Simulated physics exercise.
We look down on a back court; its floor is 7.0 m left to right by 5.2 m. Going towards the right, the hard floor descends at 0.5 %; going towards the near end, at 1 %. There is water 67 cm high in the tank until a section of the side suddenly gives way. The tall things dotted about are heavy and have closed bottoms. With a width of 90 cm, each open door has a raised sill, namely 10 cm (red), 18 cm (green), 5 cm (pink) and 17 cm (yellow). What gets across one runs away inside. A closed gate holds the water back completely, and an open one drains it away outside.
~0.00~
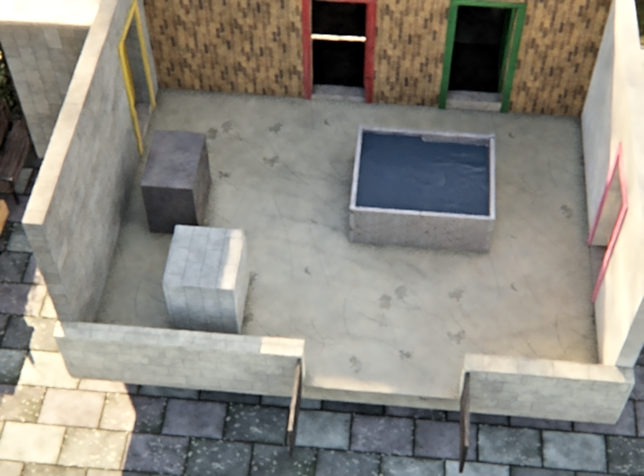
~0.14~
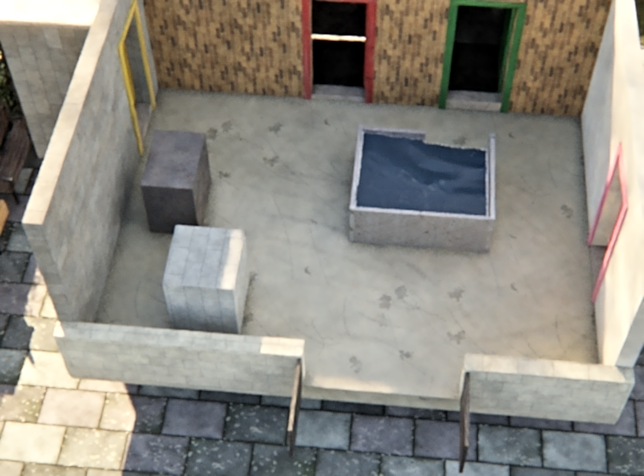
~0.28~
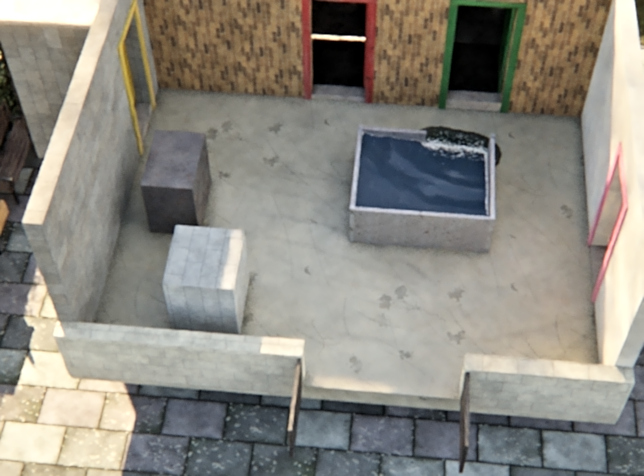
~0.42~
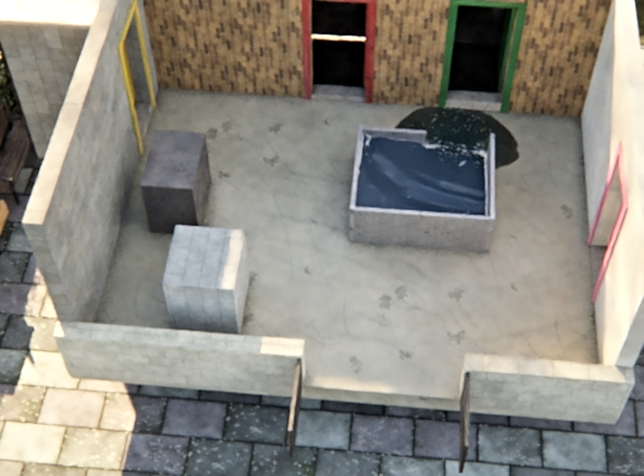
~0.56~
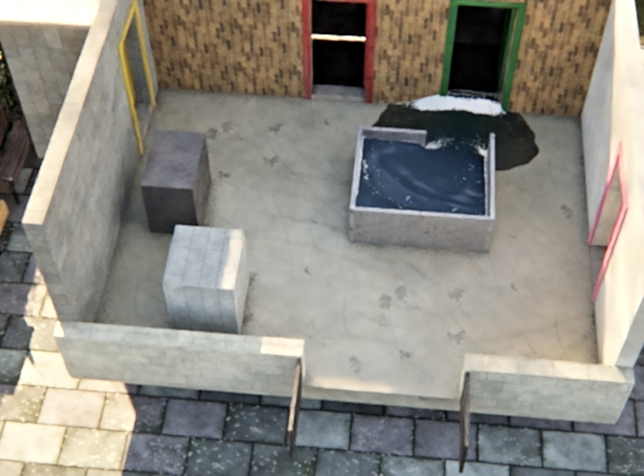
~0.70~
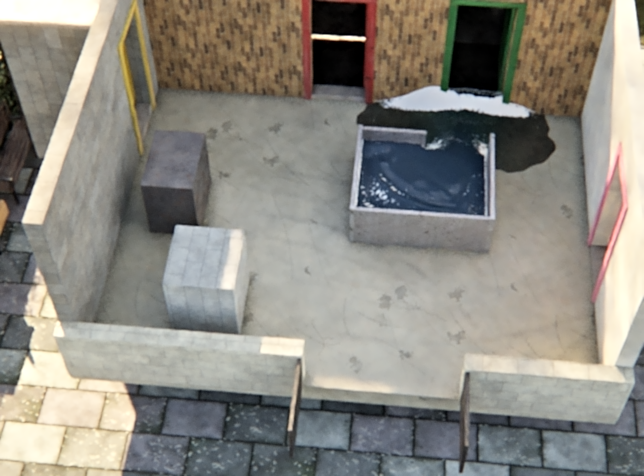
Walled back court, water pouring from a gap in a stone tank's far side and spreading dark across the pale floor behind.
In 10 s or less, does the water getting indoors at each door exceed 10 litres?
Red door: Fails to top it; green door: Tops it; pink door: Fails to top it; yellow door: Fails to top it.
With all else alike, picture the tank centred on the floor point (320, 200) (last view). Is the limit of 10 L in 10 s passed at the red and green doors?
Red: Too much; green: Within limit.
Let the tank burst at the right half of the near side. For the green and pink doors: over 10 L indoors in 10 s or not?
The green door comes out less than that and the pink door more than that.
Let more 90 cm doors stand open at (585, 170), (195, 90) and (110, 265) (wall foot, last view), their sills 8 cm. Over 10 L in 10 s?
The first one exceeds it, the second one doesn't reach it, and the third one doesn't reach it.
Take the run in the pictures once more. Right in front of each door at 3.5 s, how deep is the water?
You'd see red at 6 cm, green at 22 cm, pink at 4 cm and yellow at 12 cm.
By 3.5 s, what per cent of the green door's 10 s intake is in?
Fraction in by then: Around 95 per cent.
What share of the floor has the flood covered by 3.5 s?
Roughly 55 percent.
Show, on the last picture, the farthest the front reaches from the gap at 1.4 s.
Somewhere about (286, 103).
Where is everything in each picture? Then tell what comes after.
The tank at (424, 175) is whole and still, 67 cm deep, in the first frame.
Water pours out on the tank's far side and has run 0.6 m, to a hidden place; typically 10 cm deep outside, 67 cm at the tank's back, in the second frame.
Water pours out on the tank's far side and has run 0.9 m, to (429, 131); typically 11 cm deep outside, 67 cm at the tank's back, in the third frame.
The front is at (434, 108), 1.3 m from the gap on the tank's far side; 1.9 m2 of floor is under water; 65 cm left at the back of the tank, in the fourth frame.
Water pours out on the tank's far side and has run 1.6 m, to (398, 105); typically 7 cm deep outside, 58 cm at the tank's back, in the fifth frame.
The front is at (373, 104), 1.9 m from the gap on the tank's far side; 3.1 m2 of floor is under water; 57 cm left at the back of the tank, in the sixth frame.
After 1.4 s water covers 15 % of the floor and is deepest (42 cm) near (581, 123); red door 8 cm at the sill, 0 L in, green door 41 cm at the sill, 86 L in, pink door not reached, yellow door not reached.
After 2.2 s water covers 30 % of the floor and is deepest (34 cm) near (570, 122); red door 6 cm at the sill, 0 L in, green door 32 cm at the sill, 179 L in, pink door not reached, yellow door not reached.
After 3.5 s water covers 55 % of the floor and is deepest (24 cm) near (570, 122); red door 6 cm at the sill, 0 L in, green door 22 cm at the sill, 225 L in, pink door 4 cm at the sill, 0 L in, yellow door 12 cm at the sill, 0 L in.
After 6.0 s water covers 75 % of the floor and is deepest (16 cm) near (587, 394); red door 4 cm at the sill, 0 L in, green door 12 cm at the sill, 233 L in, pink door 4 cm at the sill, 0 L in, yellow door 7 cm at the sill, 0 L in.
After 10.0 s water covers 95 % of the floor and is deepest (10 cm) near (152, 357); red door 2 cm at the sill, 0 L in, green door 6 cm at the sill, 233 L in, pink door 3 cm at the sill, 0 L in, yellow door 4 cm at the sill, 0 L in.
